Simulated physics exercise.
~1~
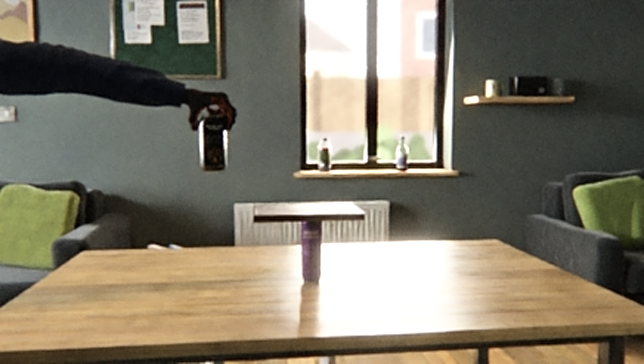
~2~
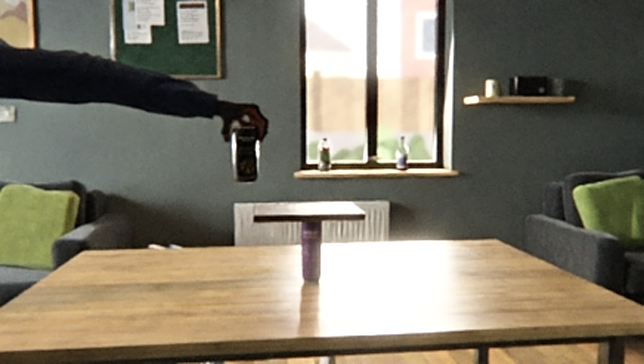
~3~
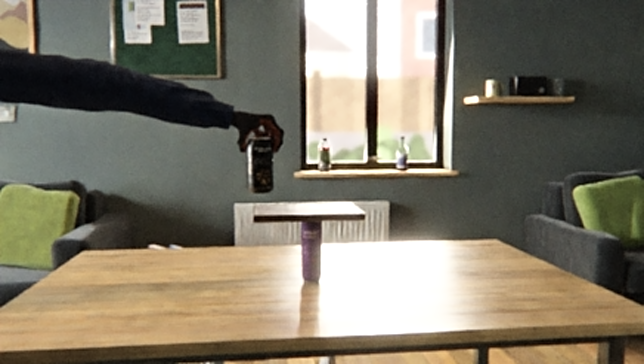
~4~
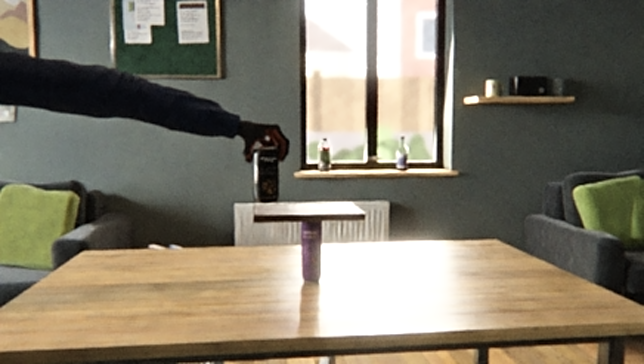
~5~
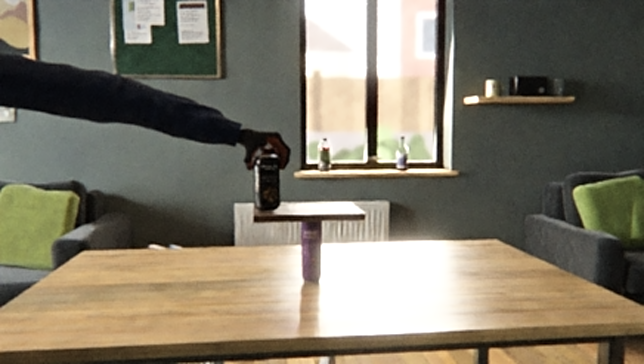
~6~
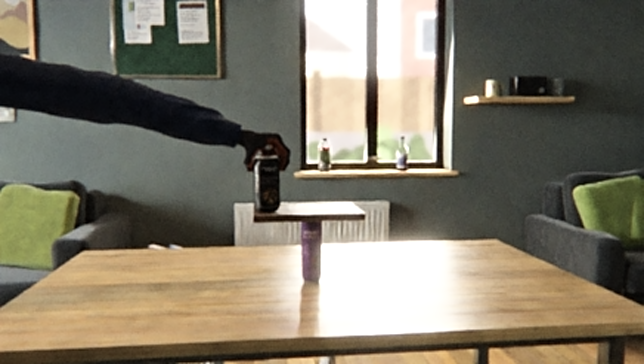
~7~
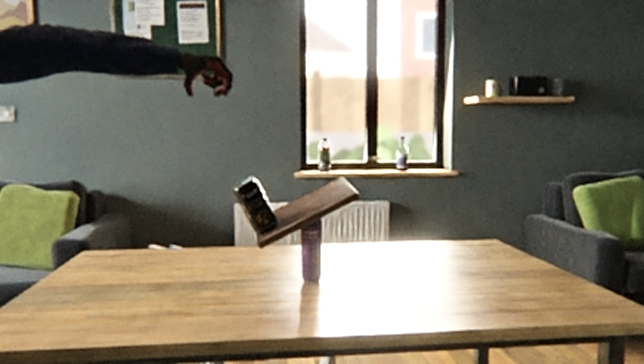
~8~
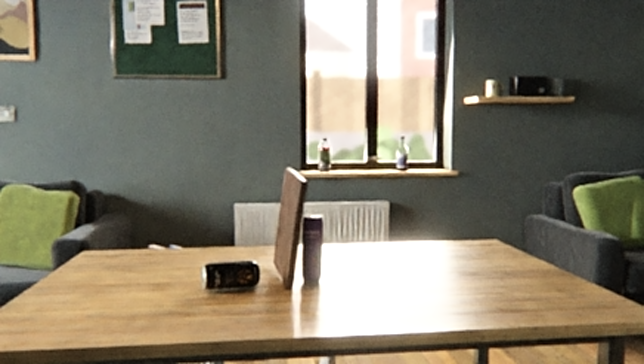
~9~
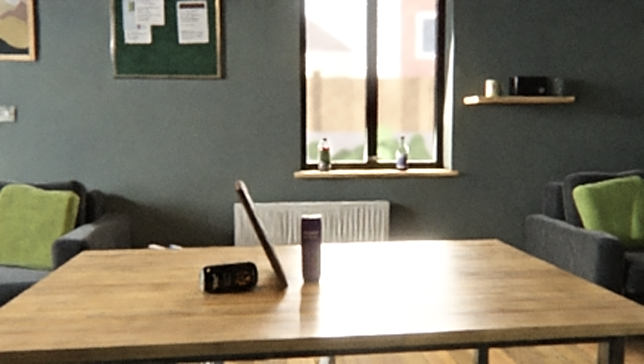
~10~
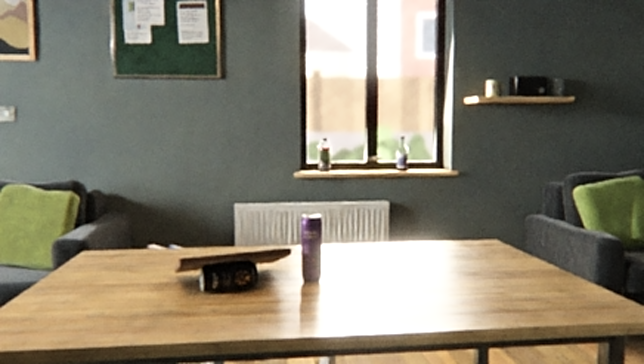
A black can, held by a hand reaching in from the left, moves across a room with grey walls, seen from a still, straight-on view over a wooden table. On the table an upright purple can carries a flat brown lid, with a window behind and green cushions on either side. The hand lowers the black can onto the lid's left end, then lets go and draws back. The lid tips left, and the black can slides off onto its side on the table. The lid swings upright, topples left and ends resting over the fallen can, while the purple can stays standing.
